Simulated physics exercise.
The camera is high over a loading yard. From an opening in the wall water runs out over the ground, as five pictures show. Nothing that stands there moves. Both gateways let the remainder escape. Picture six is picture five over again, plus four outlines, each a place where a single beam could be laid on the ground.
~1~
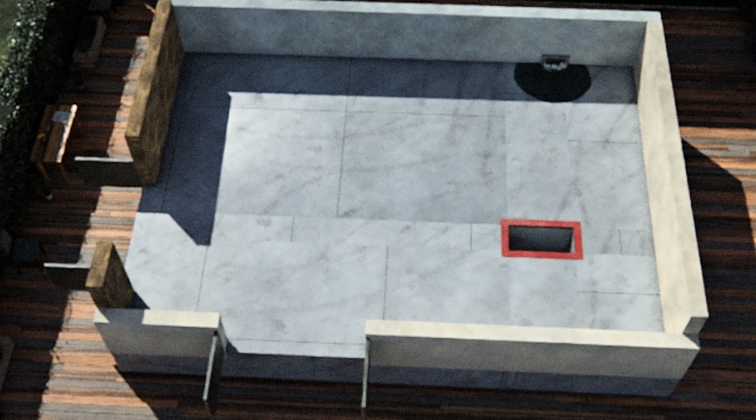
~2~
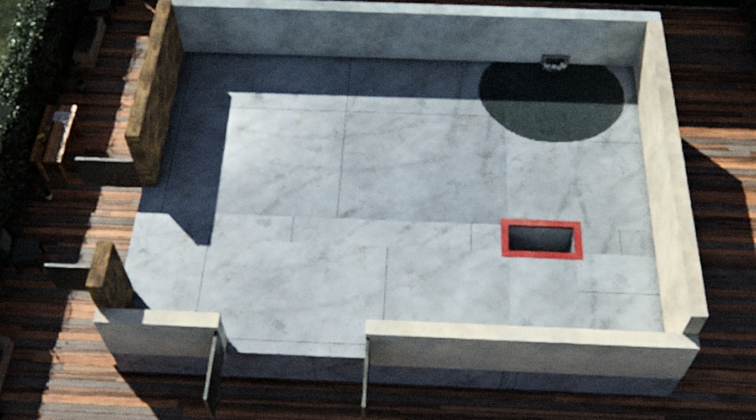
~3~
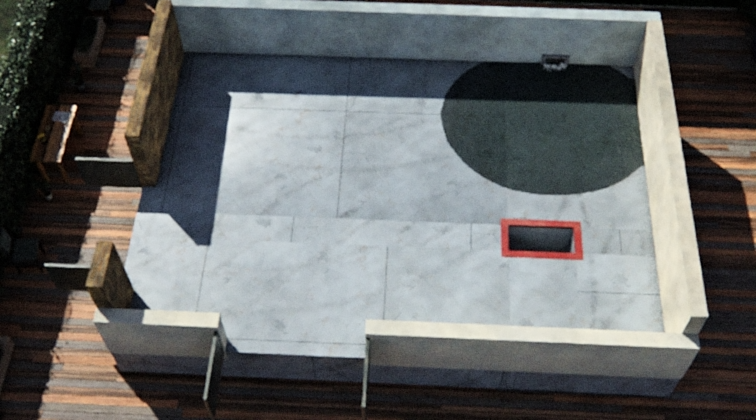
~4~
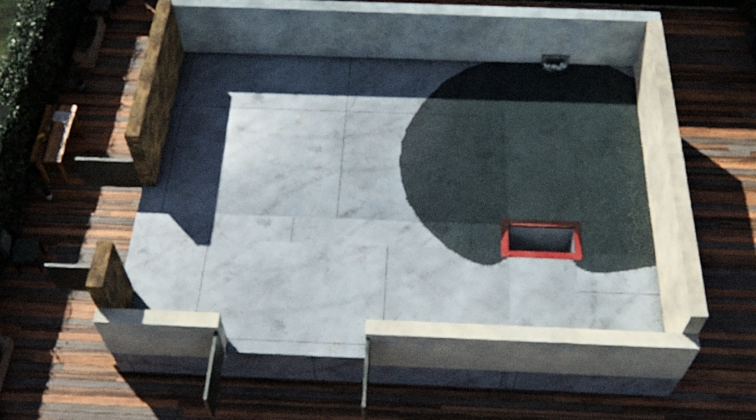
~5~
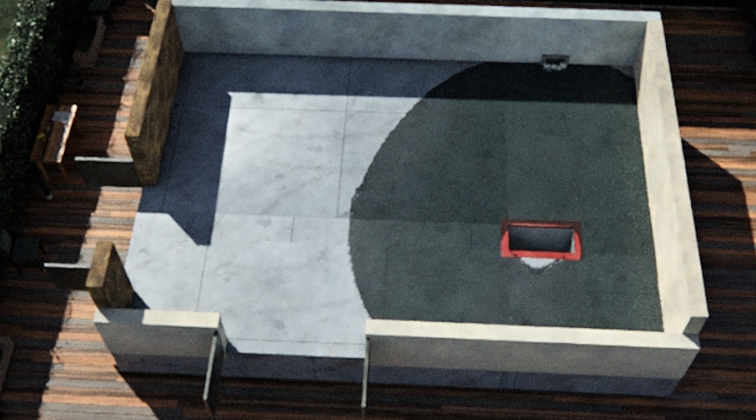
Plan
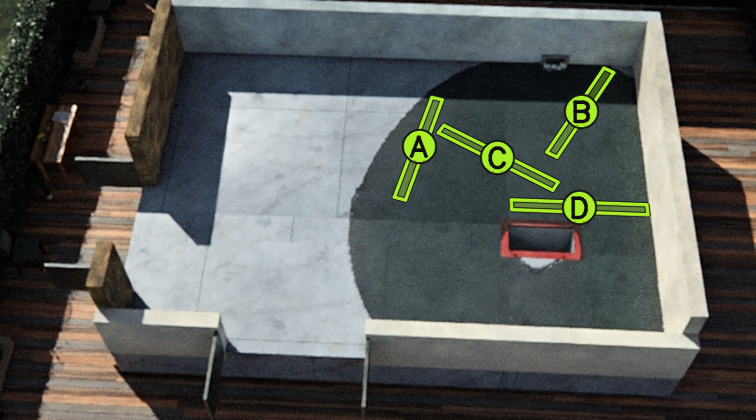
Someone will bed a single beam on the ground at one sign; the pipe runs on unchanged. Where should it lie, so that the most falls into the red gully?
It is A.
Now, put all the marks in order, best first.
Best to worst: A, B, C, D.
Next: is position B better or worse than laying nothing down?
Worse.
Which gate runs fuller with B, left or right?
The right one.
On the marked copy, A from (399, 198) to (437, 98); B from (551, 154) to (608, 70); C from (441, 129) to (555, 186); D from (511, 204) to (647, 209).
With A, about 34 % of the stream runs into the red gully, about 62 % out by the gates.
With B, about 21 % of the stream runs into the red gully, about 73 % out by the gates.
With C, about 14 % of the stream runs into the red gully, about 83 % out by the gates.
With D, next to none of the stream runs into the red gully, about 92 % out by the gates.
